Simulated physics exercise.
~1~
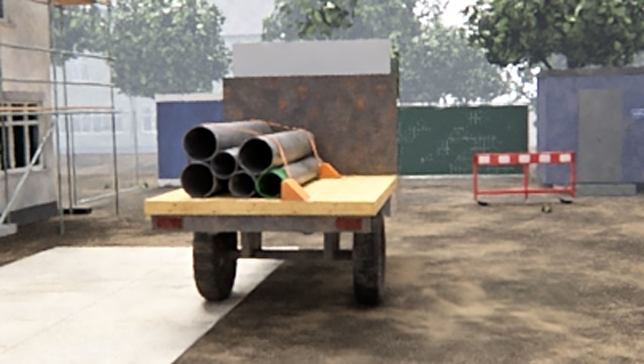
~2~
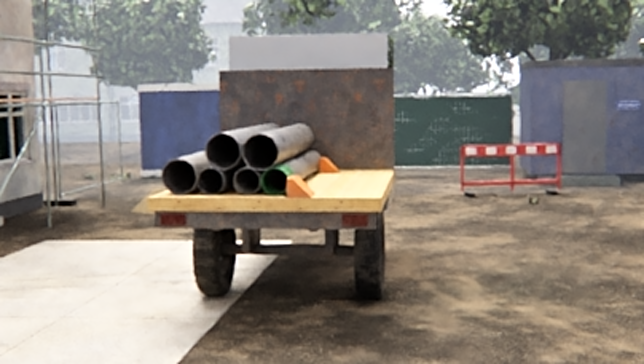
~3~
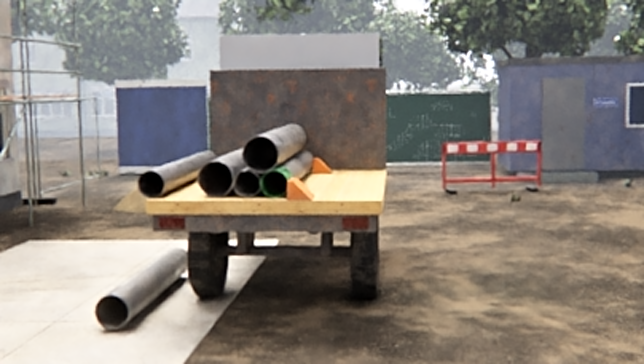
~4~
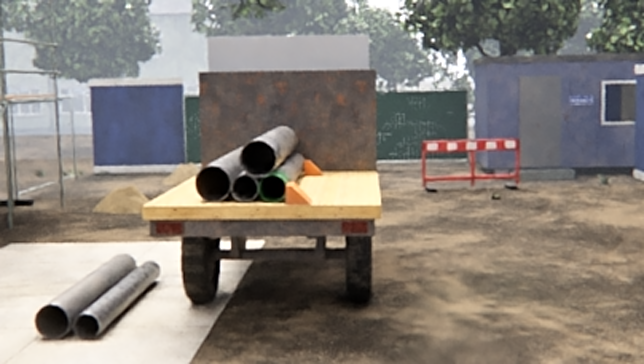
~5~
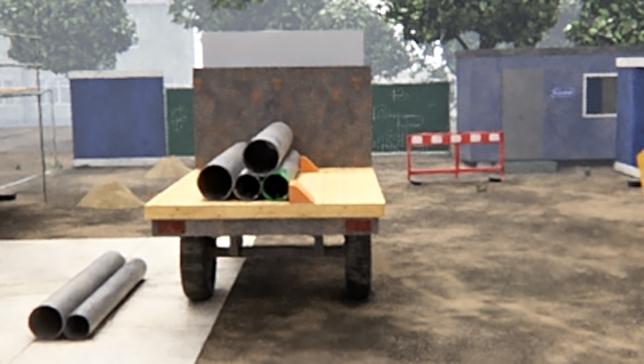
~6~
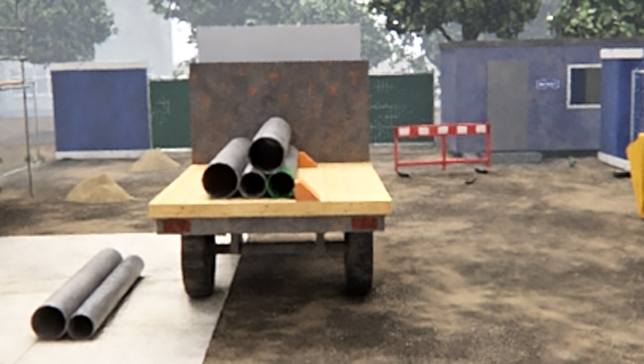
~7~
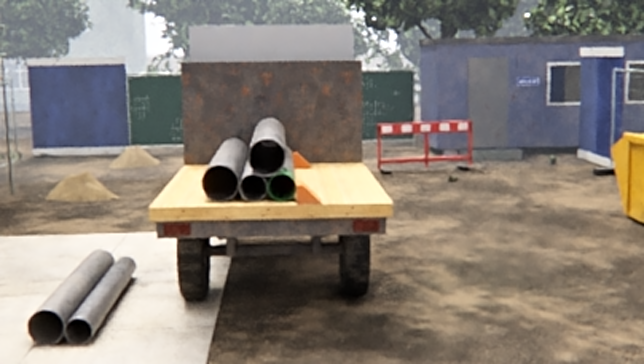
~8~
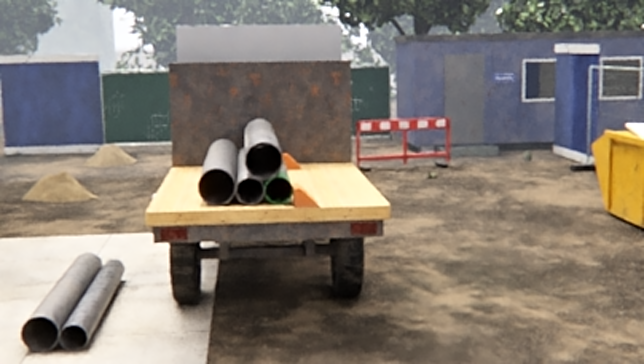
Two grey pipes roll off the left side of the flatbed while the green one stays aboard.
